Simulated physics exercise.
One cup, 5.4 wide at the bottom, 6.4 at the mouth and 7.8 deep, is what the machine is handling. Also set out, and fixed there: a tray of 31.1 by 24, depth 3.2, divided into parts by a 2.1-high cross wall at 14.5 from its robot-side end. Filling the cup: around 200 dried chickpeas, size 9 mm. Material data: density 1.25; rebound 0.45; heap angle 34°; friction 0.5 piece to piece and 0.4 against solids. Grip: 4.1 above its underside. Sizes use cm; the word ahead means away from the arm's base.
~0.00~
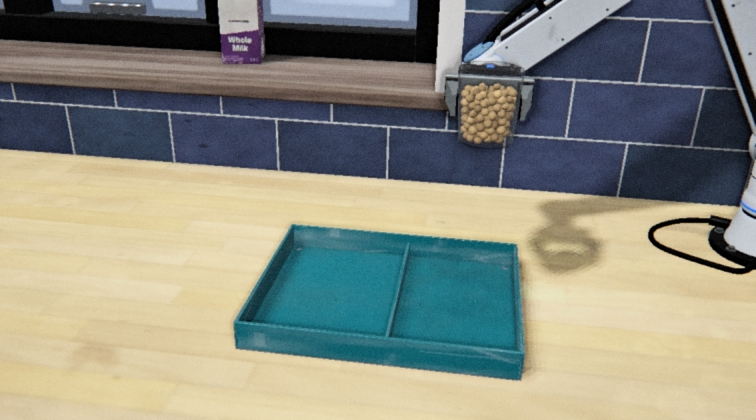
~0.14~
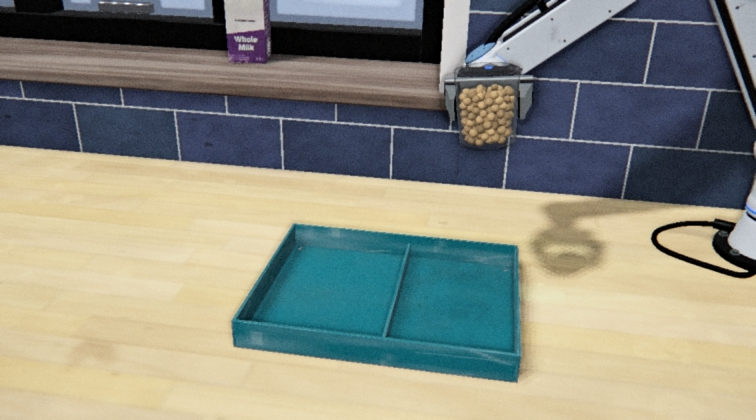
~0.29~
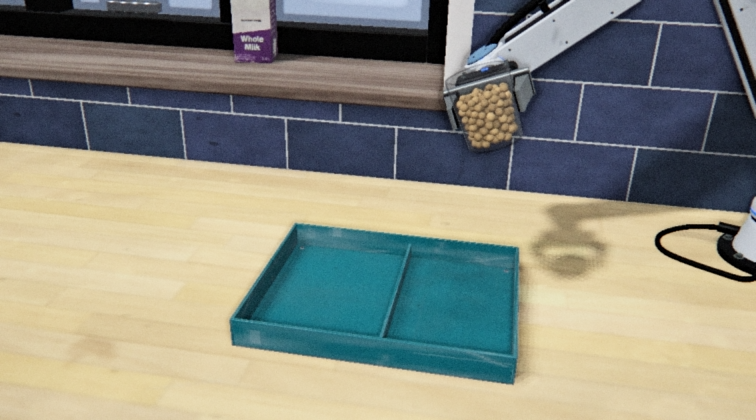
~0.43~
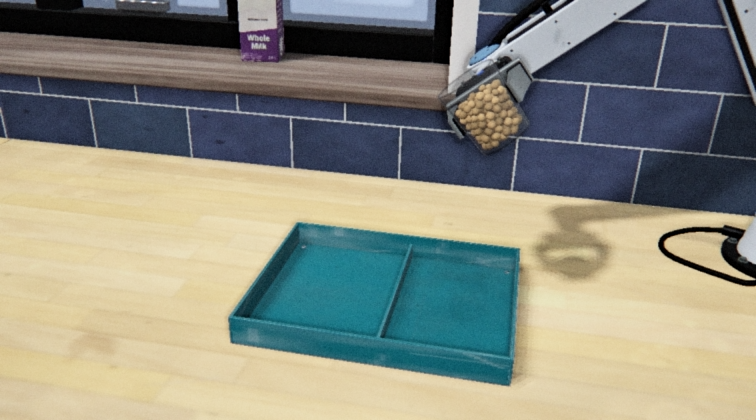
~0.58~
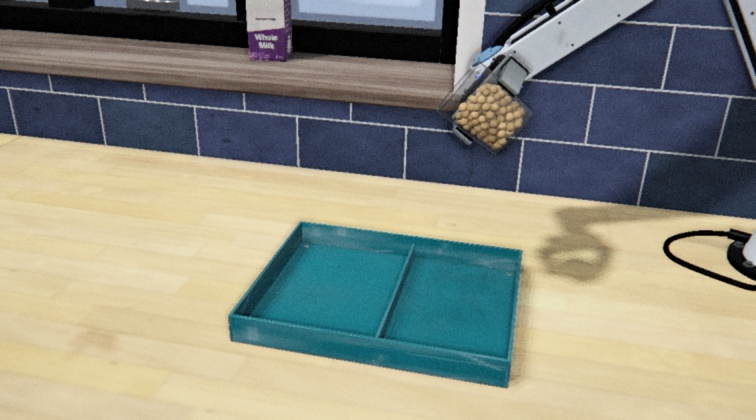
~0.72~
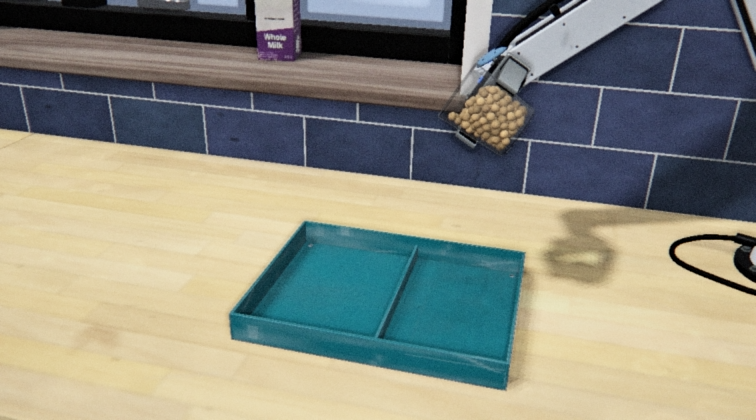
A robot arm held a clear cup of dried chickpeas above a wooden counter with a divided teal tray and steadily tilted it well over, while the view shifted slightly and the chickpeas stayed inside.
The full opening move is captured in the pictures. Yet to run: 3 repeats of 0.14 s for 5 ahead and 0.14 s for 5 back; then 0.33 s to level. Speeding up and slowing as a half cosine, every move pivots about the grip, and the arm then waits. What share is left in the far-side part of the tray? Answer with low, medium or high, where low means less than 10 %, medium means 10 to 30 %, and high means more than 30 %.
Medium.
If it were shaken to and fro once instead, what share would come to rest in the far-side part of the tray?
It would come to about 10 %.
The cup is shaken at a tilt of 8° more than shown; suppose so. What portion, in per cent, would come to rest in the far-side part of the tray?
I'd put it close to 30 per cent.
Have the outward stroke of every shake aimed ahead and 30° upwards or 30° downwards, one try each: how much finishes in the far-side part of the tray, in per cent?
Roughly 25 per cent, then 5 per cent.
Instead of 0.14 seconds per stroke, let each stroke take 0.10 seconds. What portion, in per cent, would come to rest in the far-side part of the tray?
In that case some 35 per cent.
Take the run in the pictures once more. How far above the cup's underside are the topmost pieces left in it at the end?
About 6.0 cm.
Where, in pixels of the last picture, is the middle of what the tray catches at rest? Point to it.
Around (402, 302).
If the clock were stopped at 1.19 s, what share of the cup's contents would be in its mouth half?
My estimate is near 50 per cent.
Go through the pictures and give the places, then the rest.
The first picture shows the cup middle at (488, 106), level; upper third of the load around (492, 97), from x 465 to 515, top at y 85; 196 in the cup.
The second picture shows the cup middle at (487, 108), tilted 6° forward; upper third of the load around (490, 98), from x 465 to 510, top at y 85.
The third picture shows the cup middle at (487, 109), tilted 20° forward; upper third of the load around (491, 99), from x 460 to 515, top at y 85.
The fourth picture shows the cup middle at (486, 110), tilted 39° forward; upper third of the load around (490, 100), from x 460 to 520, top at y 85.
The fifth picture shows the cup middle at (487, 111), tilted 53° forward; upper third of the load around (489, 102), from x 460 to 520, top at y 85.
The sixth picture shows the cup middle at (488, 112), tilted 59° forward; upper third of the load around (492, 103), from x 450 to 525, top at y 90; 196 in the cup.
After 1.19 s, tilted 59° forward, highest piece 28 above the table; 165 in the cup, 17 in the far-side part, 11 in the robot-side part, 3 in flight or on a rim.
After 1.66 s, tilted 48° forward, highest piece 27 above the table; 136 in the cup, 27 in the far-side part, 22 in the robot-side part, 11 in flight or on a rim.
After 2.09 s, level, highest piece 28 above the table; 136 in the cup, 31 in the robot-side part, 29 in the far-side part.
After 3.14 s, level, highest piece 28 above the table; 136 in the cup, 31 in the robot-side part, 29 in the far-side part.
In the end, 136 in the cup, 31 in the robot-side part, 29 in the far-side part. That is 15 % in the far-side part of the tray.
